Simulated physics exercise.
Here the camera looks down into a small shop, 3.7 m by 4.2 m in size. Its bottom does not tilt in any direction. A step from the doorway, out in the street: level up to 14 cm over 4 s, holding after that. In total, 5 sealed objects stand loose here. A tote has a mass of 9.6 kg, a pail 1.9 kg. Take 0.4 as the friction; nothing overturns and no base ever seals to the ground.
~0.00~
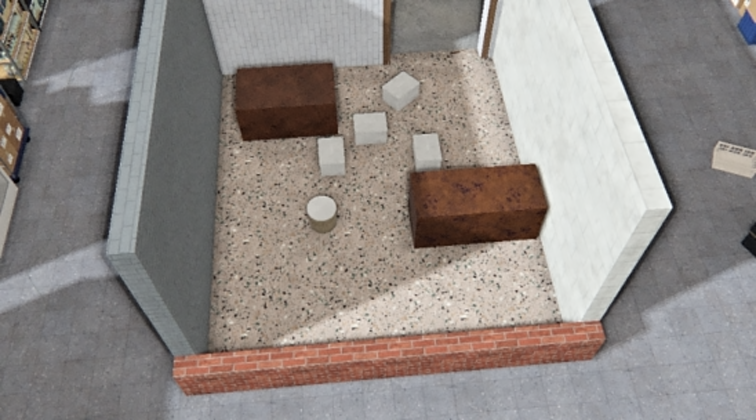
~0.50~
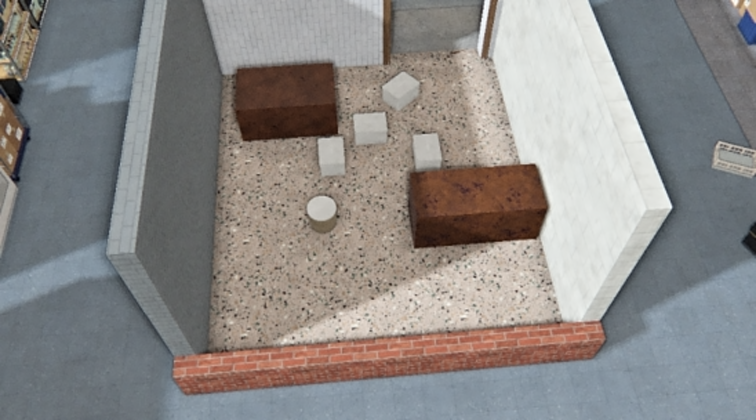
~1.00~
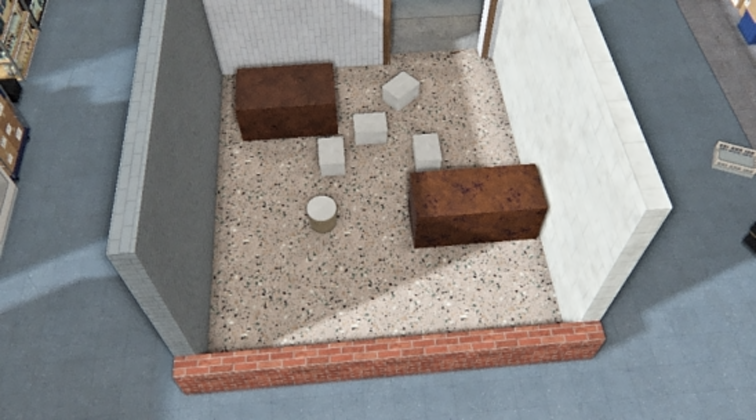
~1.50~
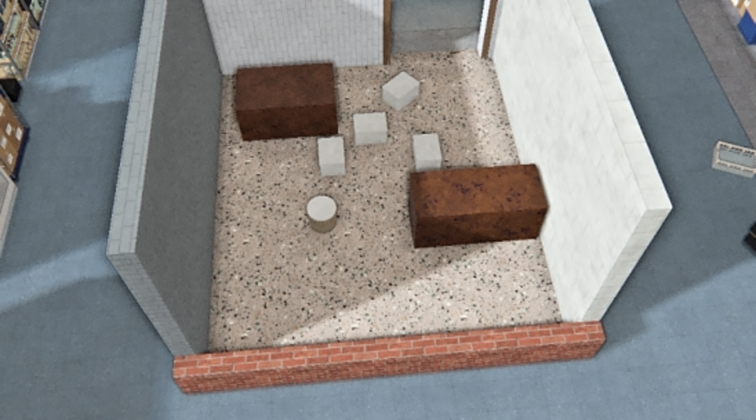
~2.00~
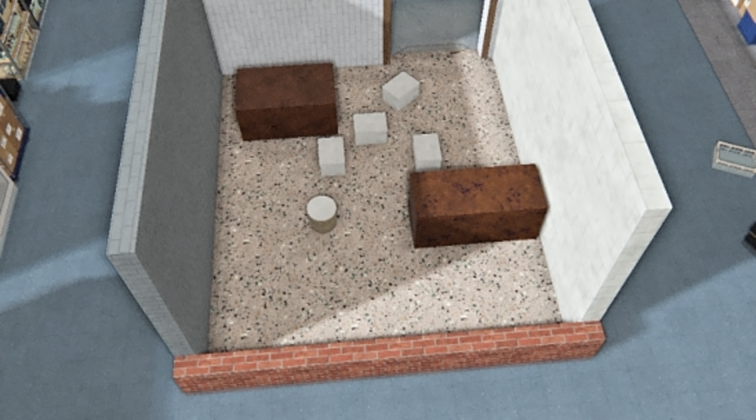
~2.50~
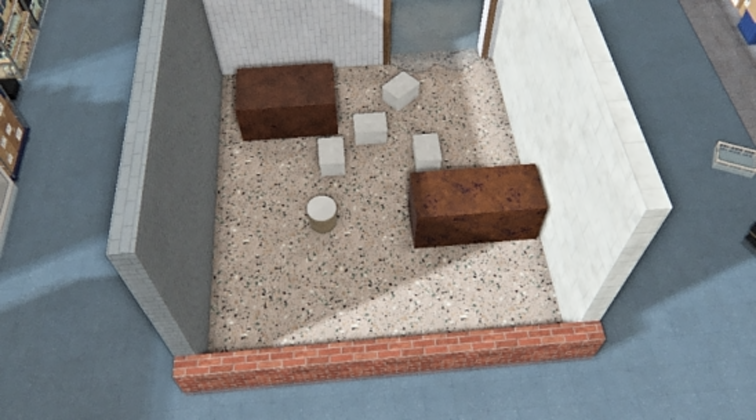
A small open-topped shop with pale walls, a speckled floor and a low red brick front is seen from above by a still camera. Two rusty brown blocks sit at the back left and right, with four small whitish blocks and a round pale one between them. Outside, the grey paving turns smooth and bluish as water spreads around the walls, while everything inside stays put.
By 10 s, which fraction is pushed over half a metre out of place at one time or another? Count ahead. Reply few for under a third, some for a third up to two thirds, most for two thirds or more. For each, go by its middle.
Some.
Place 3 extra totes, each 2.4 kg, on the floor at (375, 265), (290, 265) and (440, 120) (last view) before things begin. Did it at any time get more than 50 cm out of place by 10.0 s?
Sequence: Below the line / above the line / above the line.
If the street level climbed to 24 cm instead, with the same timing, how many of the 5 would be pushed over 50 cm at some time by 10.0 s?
I count 5 of them in that case.
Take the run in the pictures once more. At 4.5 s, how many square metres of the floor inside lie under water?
Roughly 3.5 m2 of it is wet.
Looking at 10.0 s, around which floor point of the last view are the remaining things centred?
Near (330, 182).
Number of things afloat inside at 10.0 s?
At that point I count 1.
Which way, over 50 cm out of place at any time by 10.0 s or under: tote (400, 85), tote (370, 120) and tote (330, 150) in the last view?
One by one in that order: Below; below; below.
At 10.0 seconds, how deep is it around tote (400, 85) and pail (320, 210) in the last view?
7 and 3 cm.
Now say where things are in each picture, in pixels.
In the first picture, a tote at (401, 85) rests on the ground; a pail at (322, 208) rests on the ground; water covers 0.0 m2; 0 of 5 have shifted.
In the second picture, a tote at (401, 85) rests on the ground; a pail at (322, 208), on the bottom; 0.0 m2 under water; 0 of 5 have shifted.
In the third picture, a tote at (401, 85), on the bottom; a pail at (322, 208), on the bottom; 0.0 m2 under water; 0 of 5 have shifted.
In the fourth picture, a tote at (401, 85), on the bottom; a pail at (322, 208) rests on the ground; water covers 0.0 m2; 0 of 5 have shifted.
In the fifth picture, a tote at (401, 85), on the bottom; a pail at (322, 208), on the bottom; water covers 0.0 m2; 0 of 5 have shifted.
In the sixth picture, a tote at (401, 85) rests on the ground; a pail at (322, 208), on the bottom; water covers 0.1 m2; 0 of 5 have shifted.
After 3.5 s 0 of 5 are over 50 cm from their spots; 0 afloat.
After 4.5 s 0 of 5 are over 50 cm from their spots; 0 afloat.
After 7.0 s 0 of 5 are over 50 cm from their spots; 0 afloat.
After 10.0 s 2 of 5 are over 50 cm from their spots, and 2 have been at some point; 1 afloat.
